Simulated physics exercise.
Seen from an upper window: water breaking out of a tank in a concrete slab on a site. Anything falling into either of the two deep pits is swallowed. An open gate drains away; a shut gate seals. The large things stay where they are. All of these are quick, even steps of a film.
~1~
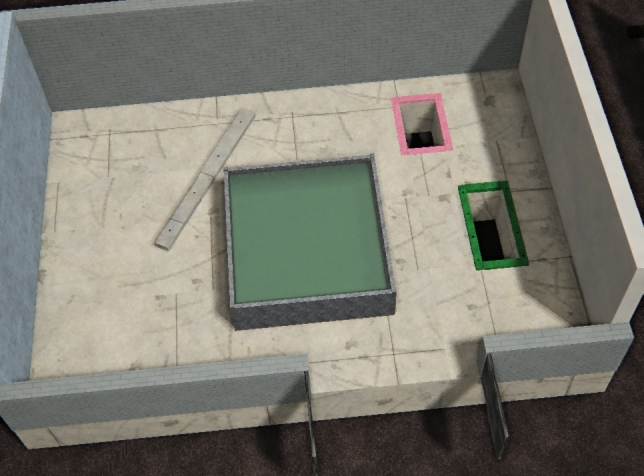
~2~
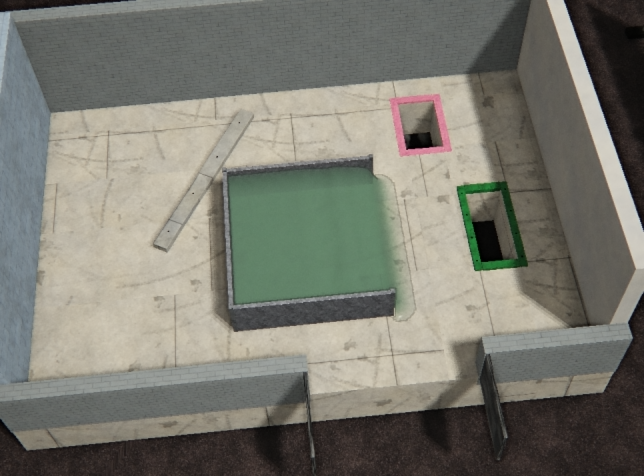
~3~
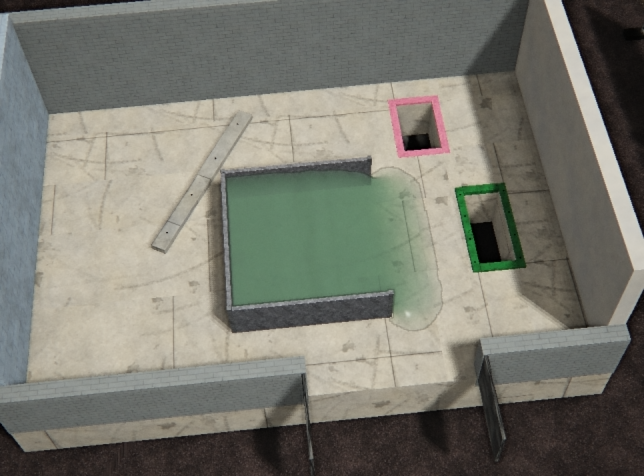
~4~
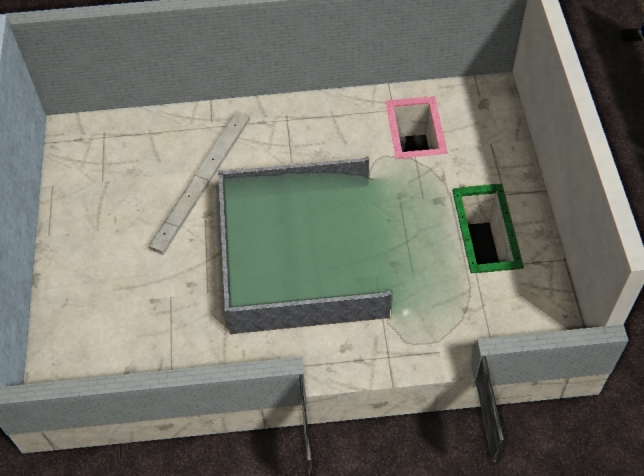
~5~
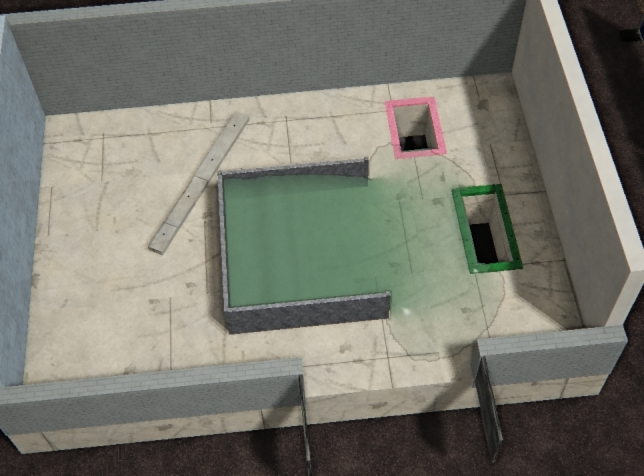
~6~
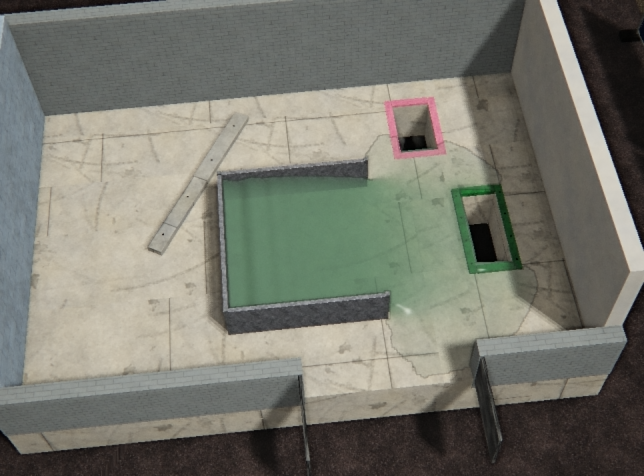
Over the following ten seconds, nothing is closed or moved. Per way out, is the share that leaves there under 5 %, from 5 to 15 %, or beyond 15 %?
In the end: The gate sees from 5 to 15 % leave; the green pit sees beyond 15 % leave; the pink pit sees beyond 15 % leave.
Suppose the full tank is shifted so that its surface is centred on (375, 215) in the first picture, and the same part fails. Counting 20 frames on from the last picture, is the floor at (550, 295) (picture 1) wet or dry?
Result: Inundated.
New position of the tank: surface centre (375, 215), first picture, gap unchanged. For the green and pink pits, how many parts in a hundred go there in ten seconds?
The green pit ends up with 50 per cent and the pink pit with 8 per cent.
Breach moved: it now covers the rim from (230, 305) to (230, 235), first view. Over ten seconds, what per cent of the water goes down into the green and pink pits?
For green it's about 0 per cent, and for pink about 4 per cent.
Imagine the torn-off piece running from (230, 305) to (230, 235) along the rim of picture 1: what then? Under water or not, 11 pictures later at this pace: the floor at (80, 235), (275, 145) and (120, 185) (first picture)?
Result, in sequence: Inundated; untouched by the flood; untouched by the flood.
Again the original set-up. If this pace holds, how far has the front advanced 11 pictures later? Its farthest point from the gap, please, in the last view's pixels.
(506, 76).
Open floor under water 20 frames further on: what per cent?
By my count, 35 percent.
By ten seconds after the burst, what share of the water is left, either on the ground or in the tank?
Roughly 38 %.
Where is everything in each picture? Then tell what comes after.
Still water in the tank at (306, 231), in the first picture.
Water pours out at (379, 238) and has run to (397, 318), in the second picture.
The front is at (418, 325), out from the gap at (377, 241), in the third picture.
Water pours out at (374, 243) and has run to (402, 162), in the fourth picture.
The front is at (422, 151), out from the gap at (374, 243), in the fifth picture.
Water pours out at (373, 244) and has run to (530, 292), in the sixth picture.
A moment on, water covers 25 % of the floor; the gate 0 %, the green pit 10 %, the pink pit 1 %.
Next, water covers 30 % of the floor; the gate 0 %, the green pit 20 %, the pink pit 1 %.
Then, water covers 35 % of the floor; the gate 1 %, the green pit 30 %, the pink pit 3 %.
Later, water covers 55 % of the floor; the gate 4 %, the green pit 35 %, the pink pit 9 %.
In the end, water covers 65 % of the floor; the gate 8 %, the green pit 36 %, the pink pit 18 %.
